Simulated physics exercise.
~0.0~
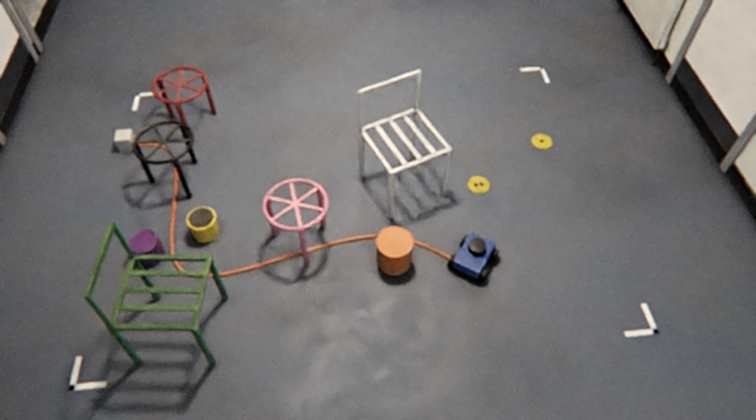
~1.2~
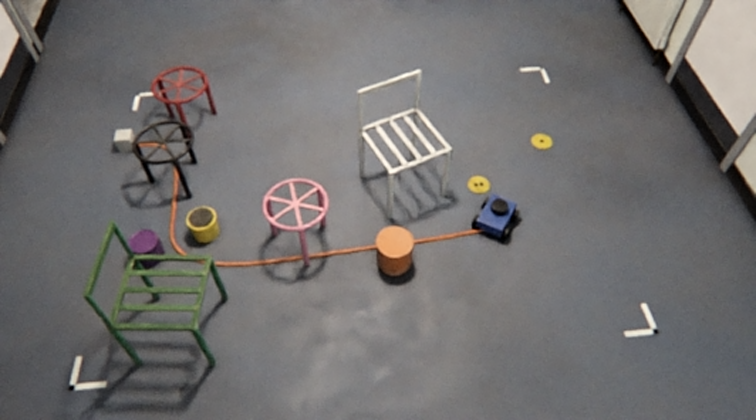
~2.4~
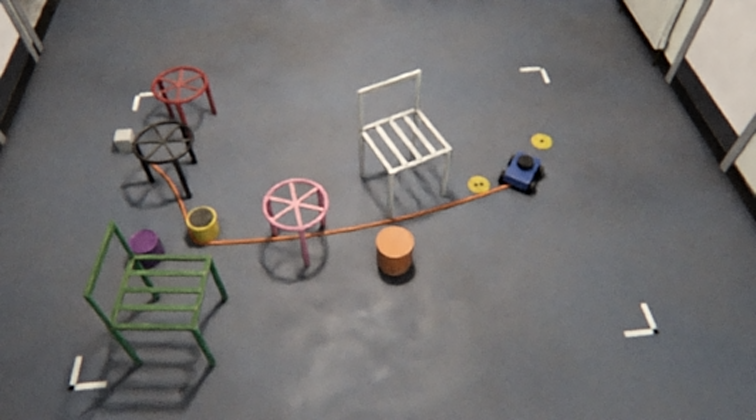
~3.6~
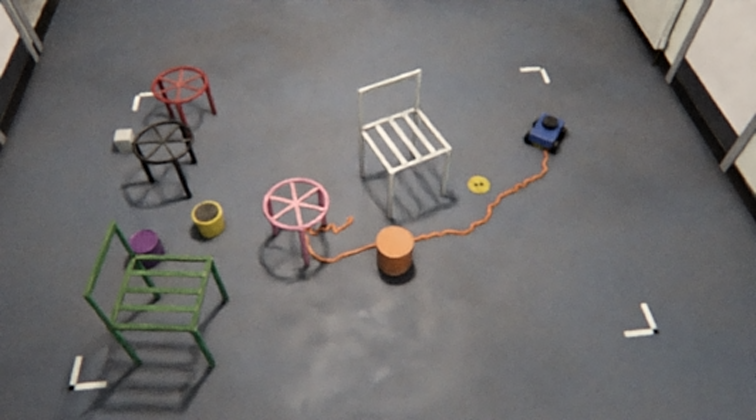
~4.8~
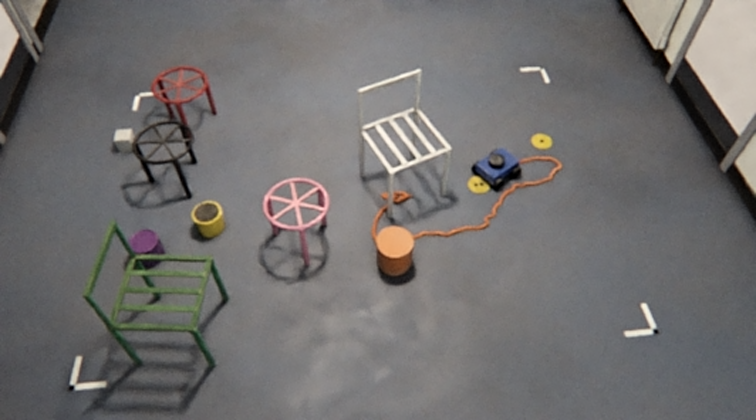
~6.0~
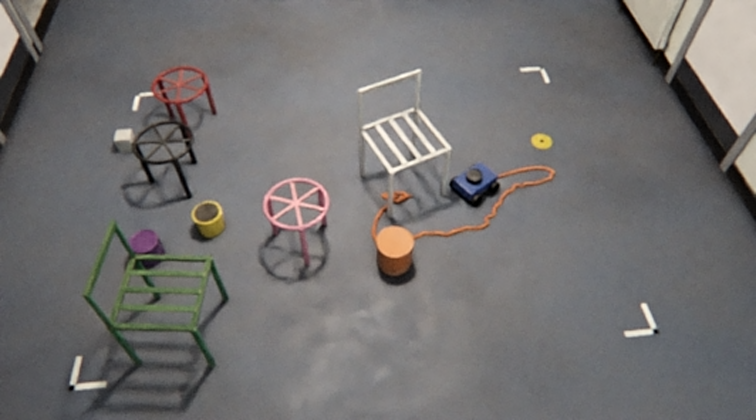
On a grey floor, a blue cart pulls an orange cord loose past stools and pots, then doubles back and stops.
